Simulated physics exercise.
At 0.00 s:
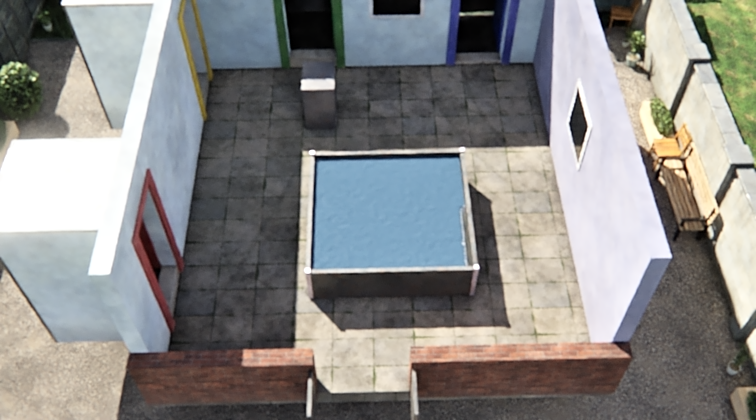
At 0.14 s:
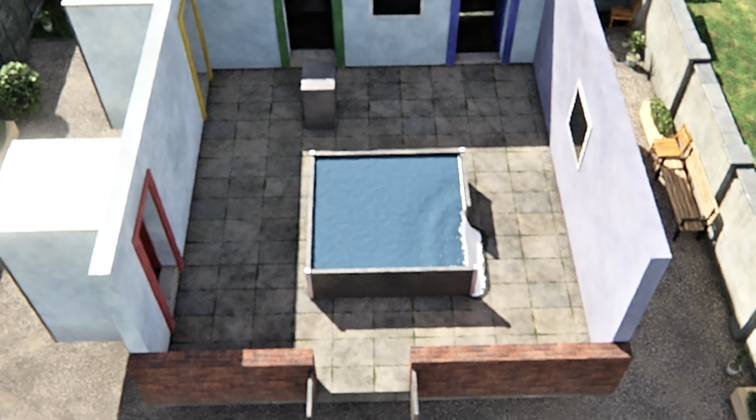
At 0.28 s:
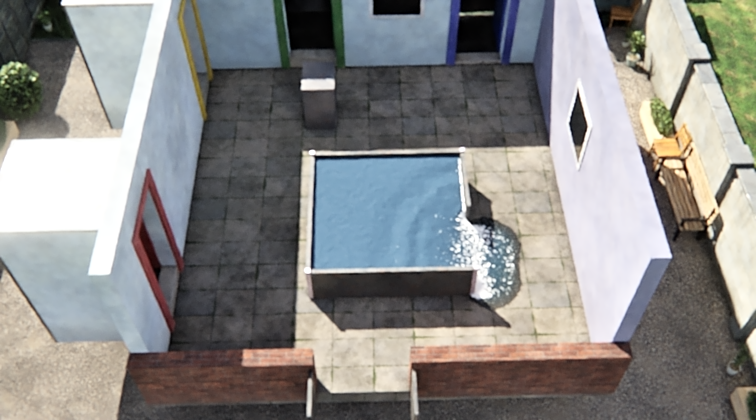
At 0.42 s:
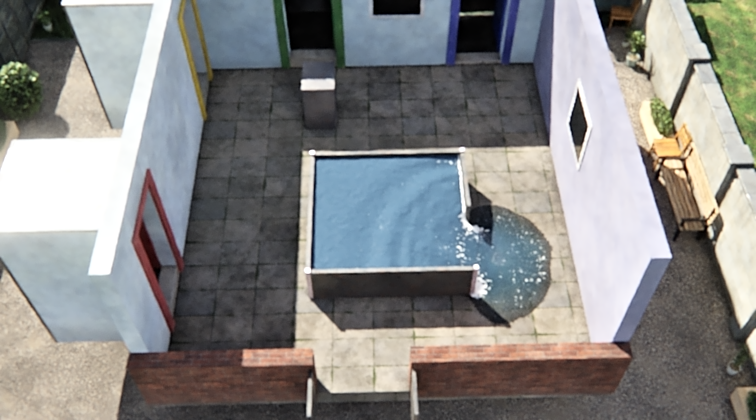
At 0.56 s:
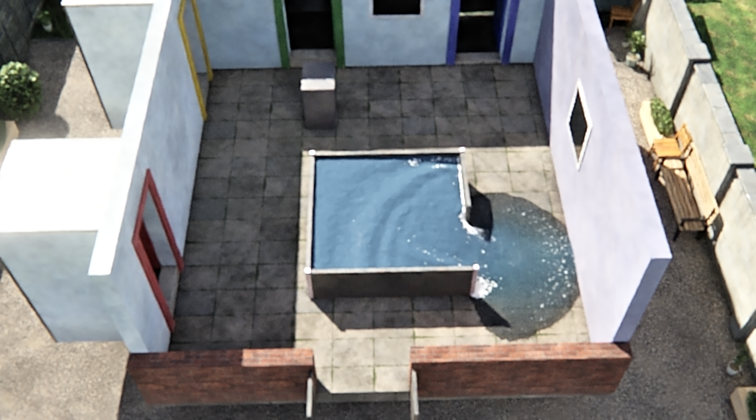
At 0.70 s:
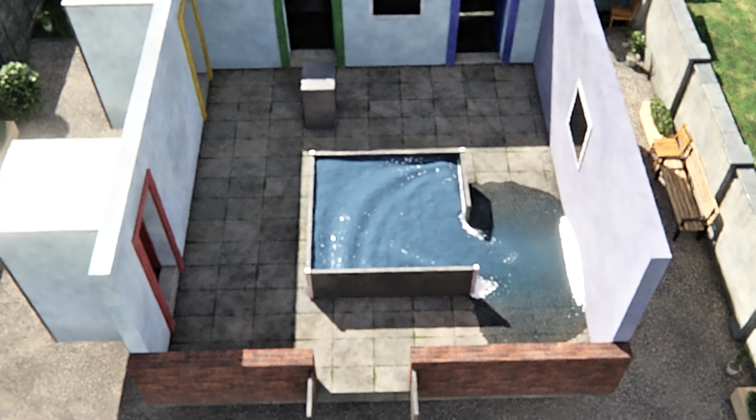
In a walled, paved yard, a square tank of still water broke open on its right side, and water poured out, fanning across the paving until it reached the right-hand wall.
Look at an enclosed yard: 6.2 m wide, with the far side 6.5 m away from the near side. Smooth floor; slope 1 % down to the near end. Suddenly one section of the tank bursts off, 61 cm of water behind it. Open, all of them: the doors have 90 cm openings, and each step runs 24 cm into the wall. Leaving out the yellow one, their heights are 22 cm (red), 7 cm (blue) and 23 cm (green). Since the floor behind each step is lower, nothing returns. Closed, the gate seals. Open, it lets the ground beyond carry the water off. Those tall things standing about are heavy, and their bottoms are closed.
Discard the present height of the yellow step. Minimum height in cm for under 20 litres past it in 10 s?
Approx. 6.5 cm.
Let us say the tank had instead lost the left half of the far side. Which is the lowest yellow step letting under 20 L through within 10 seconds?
Roughly 17 cm.
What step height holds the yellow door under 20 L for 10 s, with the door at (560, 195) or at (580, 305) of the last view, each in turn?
Roughly 14.0 and 32 cm.
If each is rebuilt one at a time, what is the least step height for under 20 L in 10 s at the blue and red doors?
Some 11.0 cm for blue, some 13.5 cm for red.
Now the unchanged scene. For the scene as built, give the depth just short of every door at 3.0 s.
In cm - red: 0, yellow: 0, blue: 7, green: 0.
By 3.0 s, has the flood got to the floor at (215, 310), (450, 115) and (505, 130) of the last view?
In the order asked: Untouched, soaked, soaked.
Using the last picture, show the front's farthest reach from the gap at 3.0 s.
Lab note: Front tip approx. (530, 63).
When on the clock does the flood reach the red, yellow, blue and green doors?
Red: 3.8 s; yellow: 6.0 s; blue: 2.8 s; green: 4.5 s.
After 1.4 s water covers 15 % of the floor, deepest (49 cm) near (593, 371); it has not reached the yellow door.
After 3.0 s water covers 45 % of the floor, deepest (38 cm) near (580, 371); it has not reached the yellow door.
After 10.0 s water covers 100 % of the floor, deepest (14 cm) near (568, 371); 10 cm at the yellow door, 0 litres in over its 21 cm step.
At the yellow door as built, the water arrived by 6.1 s and peaked near 10 cm at 9.6 s.
Run again over the same 10 s with other heights there, 27 litres in over 6 cm, 12 litres over 7.5 cm. The limit of 20 litres is kept from about 6.5 cm up.
